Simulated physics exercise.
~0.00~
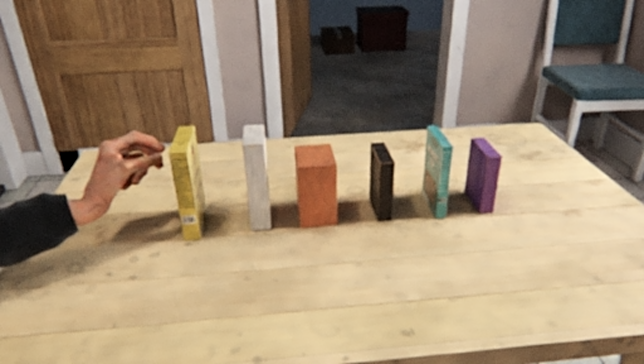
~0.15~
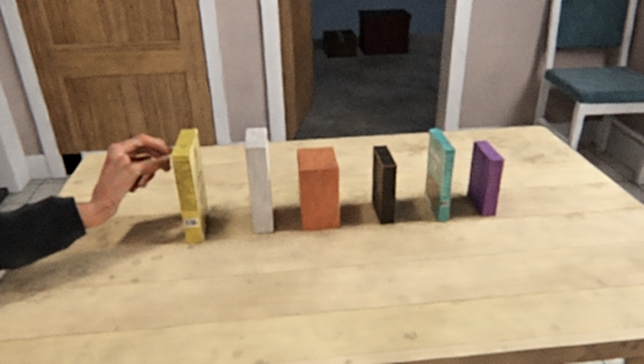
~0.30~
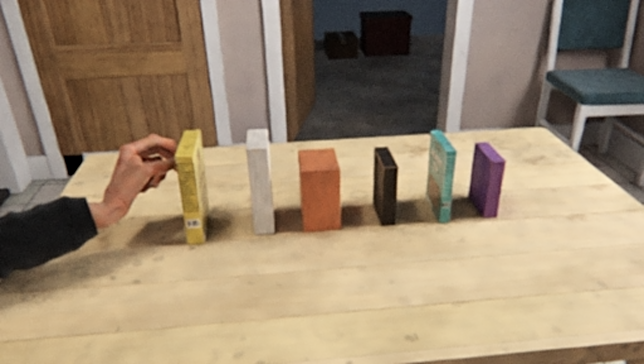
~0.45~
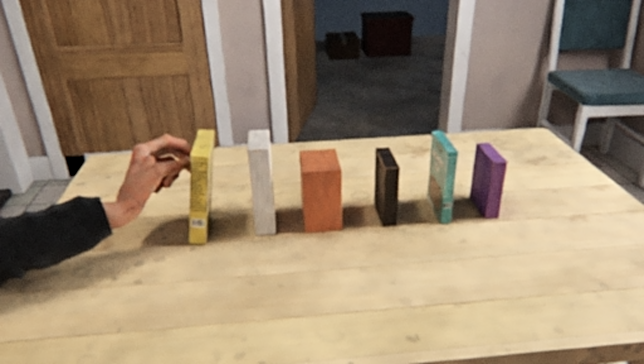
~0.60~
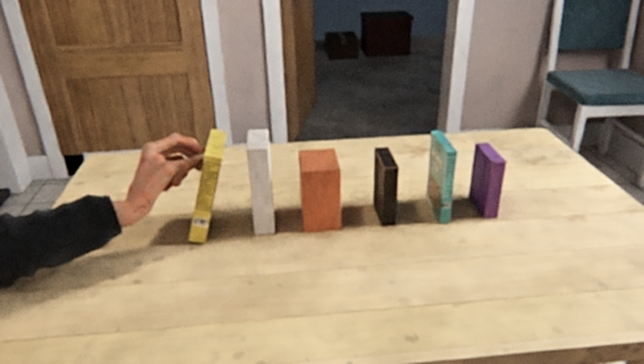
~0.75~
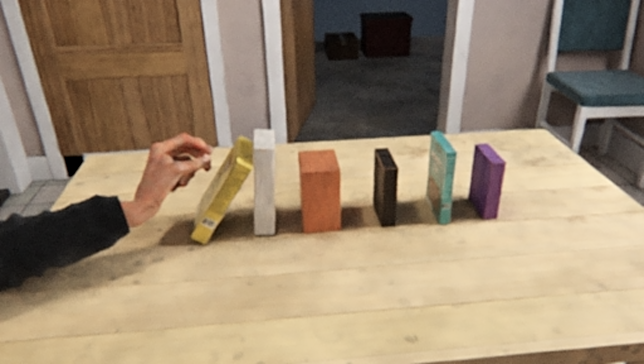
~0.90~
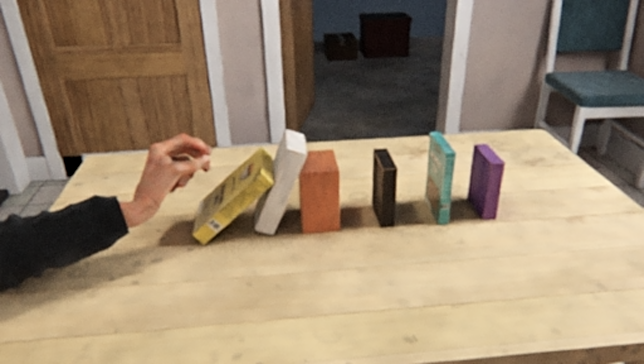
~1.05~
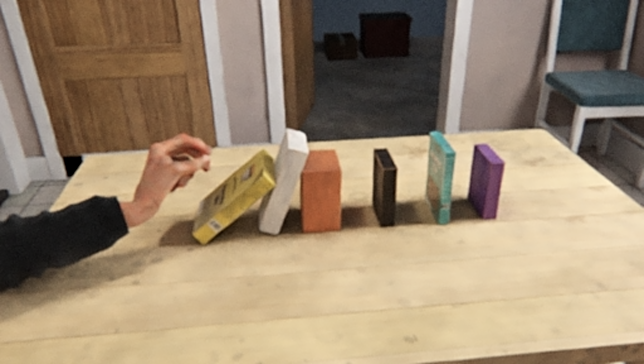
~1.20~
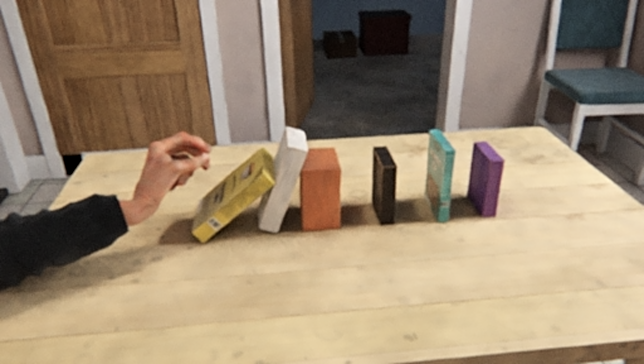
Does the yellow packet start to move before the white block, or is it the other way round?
The yellow packet moves first, tipping to the right under the hand. The white block starts to lean only after that.
